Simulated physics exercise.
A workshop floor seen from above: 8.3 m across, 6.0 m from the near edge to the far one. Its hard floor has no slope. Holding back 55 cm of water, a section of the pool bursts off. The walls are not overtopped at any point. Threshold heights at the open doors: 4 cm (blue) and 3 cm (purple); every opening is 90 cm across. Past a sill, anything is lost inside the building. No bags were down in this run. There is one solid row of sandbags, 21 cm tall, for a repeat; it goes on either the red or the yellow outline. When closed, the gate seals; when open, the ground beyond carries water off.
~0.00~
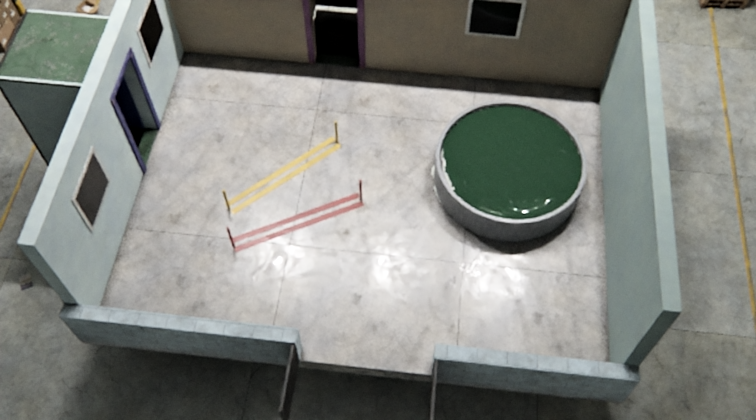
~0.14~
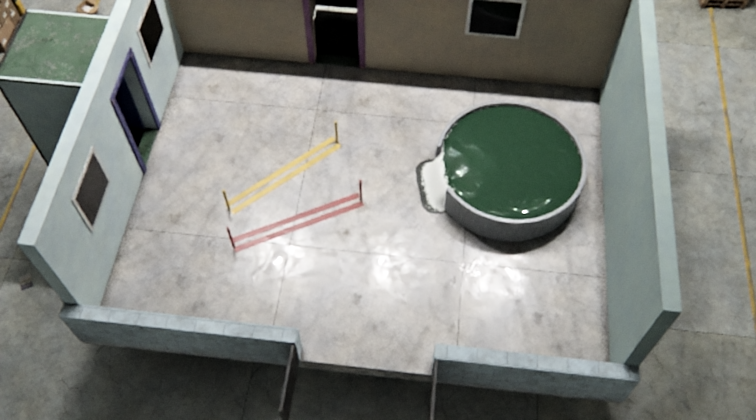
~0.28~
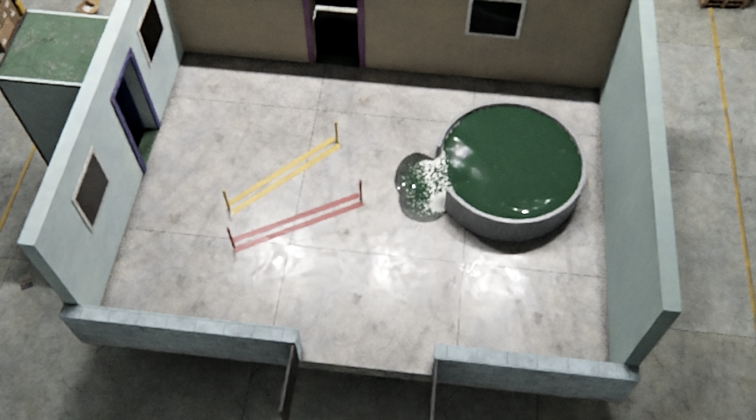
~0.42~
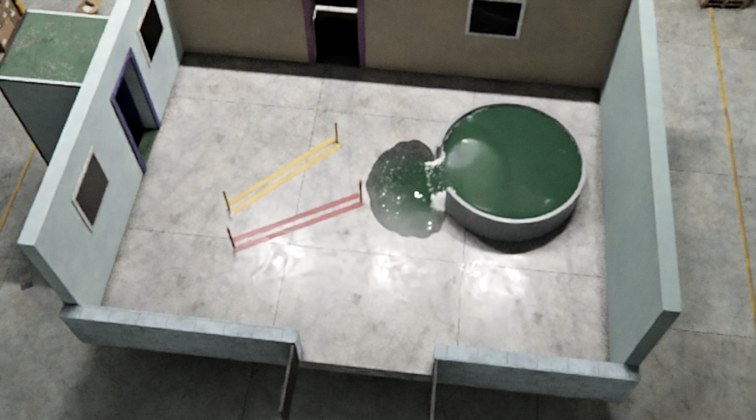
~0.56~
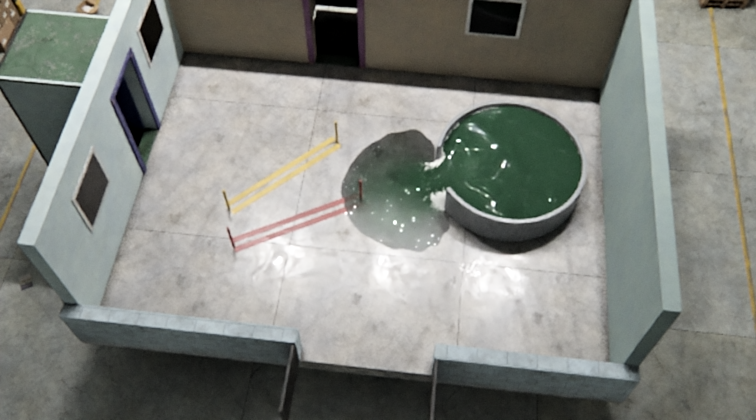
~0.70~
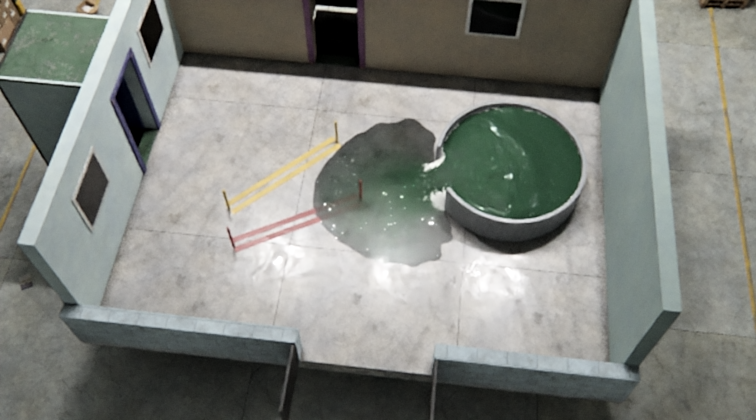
Round green pool bursting open on its left side, water spreading across the pale floor and over part of the red outline.
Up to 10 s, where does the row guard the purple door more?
On the red outline.
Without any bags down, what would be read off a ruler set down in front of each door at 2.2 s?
Depth (cm) - blue: 0, purple: 0.
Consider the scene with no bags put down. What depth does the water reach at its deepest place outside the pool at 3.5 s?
28 cm.
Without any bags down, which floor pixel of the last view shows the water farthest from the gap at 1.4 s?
The farthest wet point sits close to (219, 229).
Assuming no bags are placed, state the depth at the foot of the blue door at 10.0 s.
Some 8.0 cm.
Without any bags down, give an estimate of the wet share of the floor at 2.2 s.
Some 45 per cent of it.
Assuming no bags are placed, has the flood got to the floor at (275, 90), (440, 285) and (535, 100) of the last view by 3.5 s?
Respectively: Covered, clear and clear.
After 1.4 s water covers 25 % of the floor and is deepest (28 cm) near (430, 189) in the run without bags; in at the purple door, 0 L with no bags, 0 L with the row on red, 0 L on yellow.
After 2.2 s water covers 45 % of the floor and is deepest (24 cm) near (430, 189) in the run without bags; in at the purple door, 0 L with no bags, 0 L with the row on red, 0 L on yellow.
After 3.5 s water covers 60 % of the floor and is deepest (28 cm) near (95, 323) in the run without bags; in at the purple door, 0 L with no bags, 0 L with the row on red, 5 L on yellow.
After 6.0 s water covers 60 % of the floor and is deepest (14 cm) near (240, 318) in the run without bags; in at the purple door, 0 L with no bags, 0 L with the row on red, 19 L on yellow.
After 10.0 s water covers 70 % of the floor and is deepest (10 cm) near (182, 60) in the run without bags; in at the purple door, 4 L with no bags, 6 L with the row on red, 58 L on yellow.
